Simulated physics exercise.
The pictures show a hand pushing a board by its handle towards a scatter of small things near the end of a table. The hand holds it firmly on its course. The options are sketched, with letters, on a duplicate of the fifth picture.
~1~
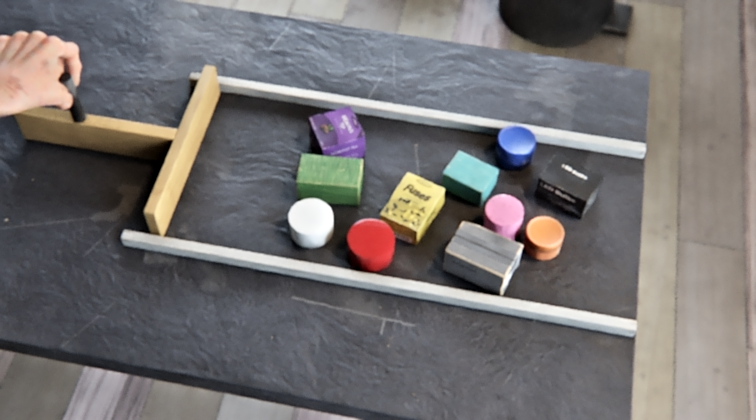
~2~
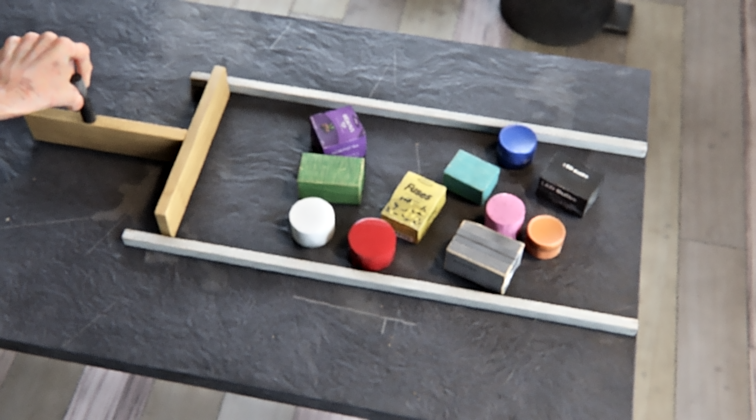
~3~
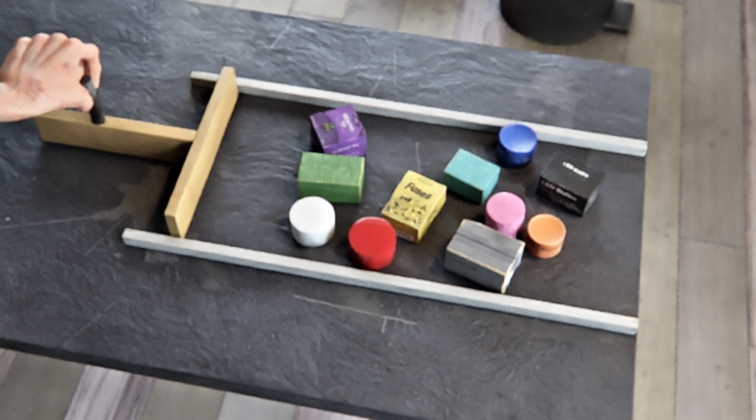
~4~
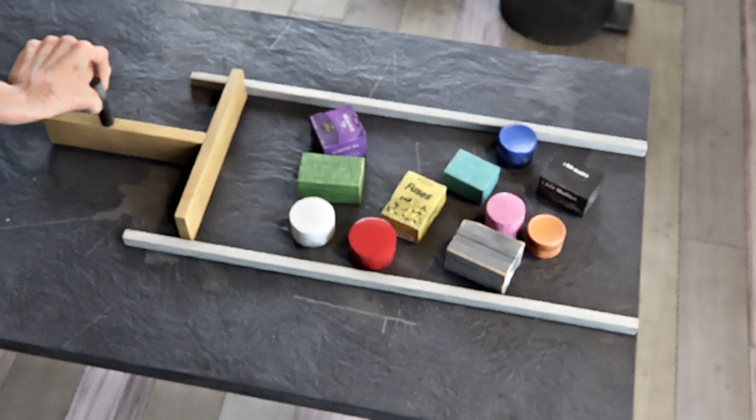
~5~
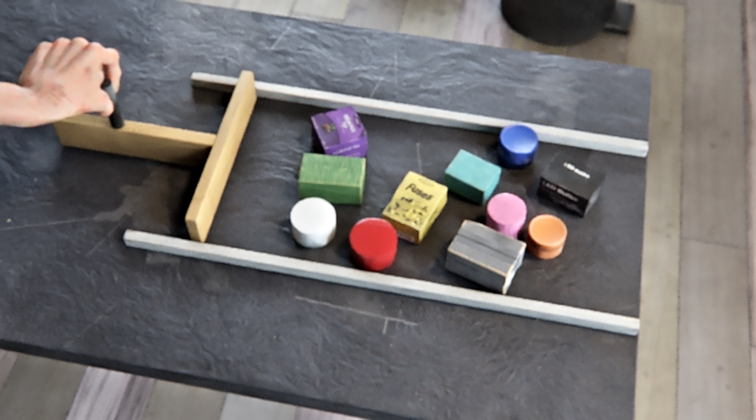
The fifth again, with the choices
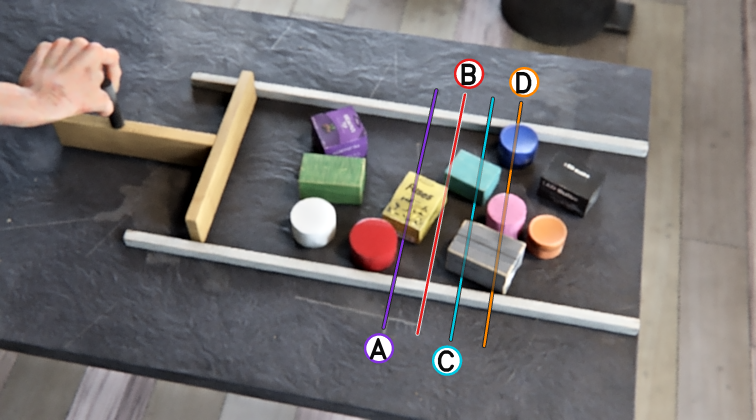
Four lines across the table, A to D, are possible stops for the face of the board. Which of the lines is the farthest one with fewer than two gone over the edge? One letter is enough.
Line D.
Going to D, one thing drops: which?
The orange jar.
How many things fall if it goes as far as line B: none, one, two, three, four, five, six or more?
By then, none.
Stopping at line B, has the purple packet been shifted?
Yes.
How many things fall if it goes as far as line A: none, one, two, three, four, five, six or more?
In all, none.
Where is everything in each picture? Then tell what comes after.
The first frame shows purple packet (337, 138); yellow box (412, 208); black box (569, 186).
The second frame shows board (191, 136); orange jar (545, 238).
The third frame shows board (201, 137); pink pot (504, 218).
The fourth frame shows board (210, 139); grey box (483, 256).
The fifth frame shows board (221, 141); green block (332, 179); white tin (314, 223); purple packet (339, 137).
On the marked copy, A at (412, 198); B at (443, 204); C at (474, 209); D at (504, 214).
Taking D. A third of the way, board (320, 157); white tin (336, 226); purple packet (366, 146).
Two thirds of the way, board (422, 173); orange jar (582, 254); pink pot (549, 235).
When it is over, board (503, 187); orange jar over the edge; pink pot (633, 248); one fallen.
As for the rest, A is within the limit but short; B is within the limit but short; C is within the limit but short.
